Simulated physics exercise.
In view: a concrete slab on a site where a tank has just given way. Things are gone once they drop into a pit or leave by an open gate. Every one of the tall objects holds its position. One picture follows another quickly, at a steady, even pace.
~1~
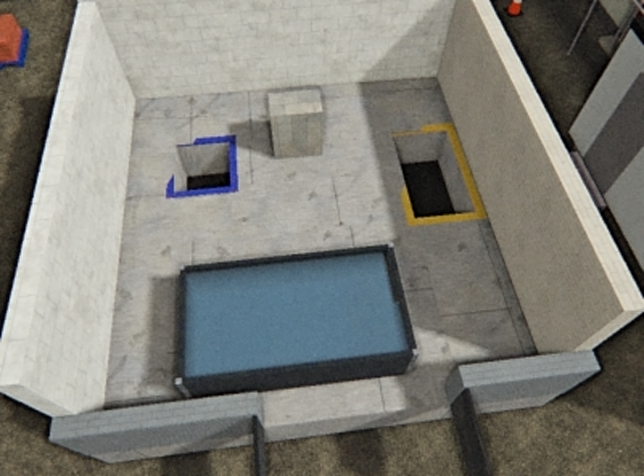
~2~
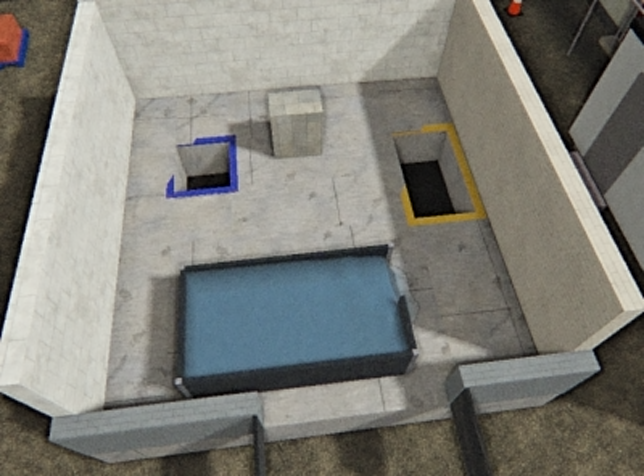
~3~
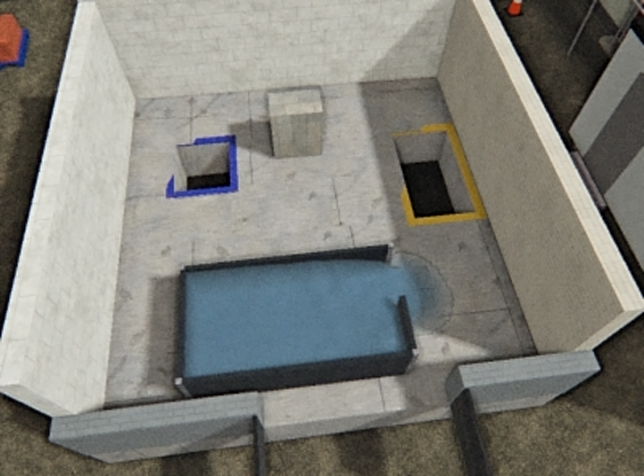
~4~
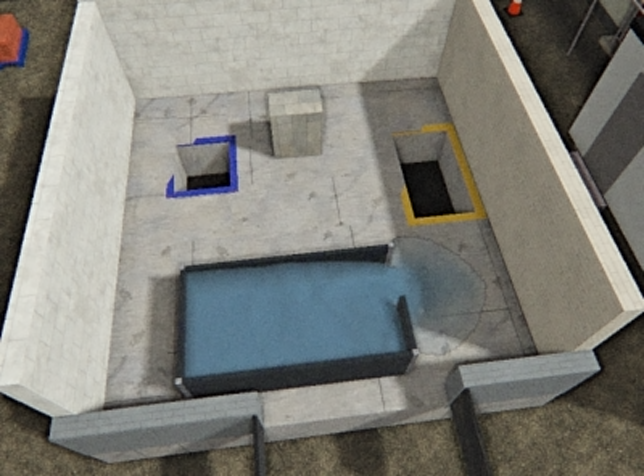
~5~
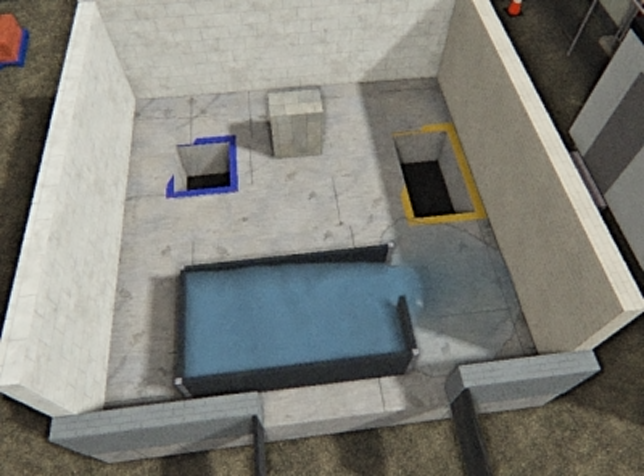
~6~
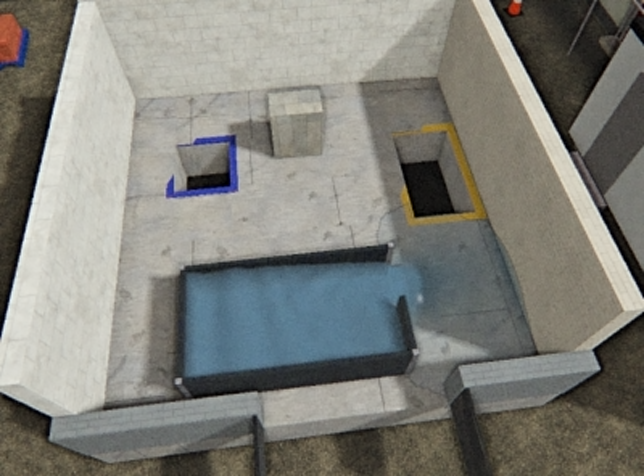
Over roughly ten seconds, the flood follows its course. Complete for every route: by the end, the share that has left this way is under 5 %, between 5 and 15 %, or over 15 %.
By the end, the share via the gate is between 5 and 15 %; the share via the yellow pit is over 15 %; the share via the blue pit is under 5 %.
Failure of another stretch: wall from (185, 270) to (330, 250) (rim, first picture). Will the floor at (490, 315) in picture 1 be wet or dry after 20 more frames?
It would be unsoaked.
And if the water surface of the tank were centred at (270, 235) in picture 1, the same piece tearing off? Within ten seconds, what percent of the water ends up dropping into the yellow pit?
Roughly, in per cent: Yellow 55.
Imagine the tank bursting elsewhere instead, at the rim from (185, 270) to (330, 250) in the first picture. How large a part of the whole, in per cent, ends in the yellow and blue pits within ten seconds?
Estimates in per cent: Yellow 30, blue 45.
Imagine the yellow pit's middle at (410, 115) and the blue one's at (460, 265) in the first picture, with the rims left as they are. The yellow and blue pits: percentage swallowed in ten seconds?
Split: Yellow 4 %, blue 65 %.
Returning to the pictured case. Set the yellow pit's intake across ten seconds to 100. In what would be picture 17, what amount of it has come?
Near 15 in a hundred.
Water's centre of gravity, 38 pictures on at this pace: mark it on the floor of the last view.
I reckon somewhere around (370, 309).
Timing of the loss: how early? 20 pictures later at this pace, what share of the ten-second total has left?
Somewhere around 35 per cent, I'd say.
A moment on, water covers 15 % of the floor; the gate 0 %, the yellow pit 2 %, the blue pit 0 %.
Next, water covers 20 % of the floor; the gate 0 %, the yellow pit 9 %, the blue pit 0 %.
Then, water covers 25 % of the floor; the gate 2 %, the yellow pit 19 %, the blue pit 0 %.
Later, water covers 25 % of the floor; the gate 7 %, the yellow pit 35 %, the blue pit 0 %.
In the end, water covers 25 % of the floor; the gate 12 %, the yellow pit 51 %, the blue pit 0 %.
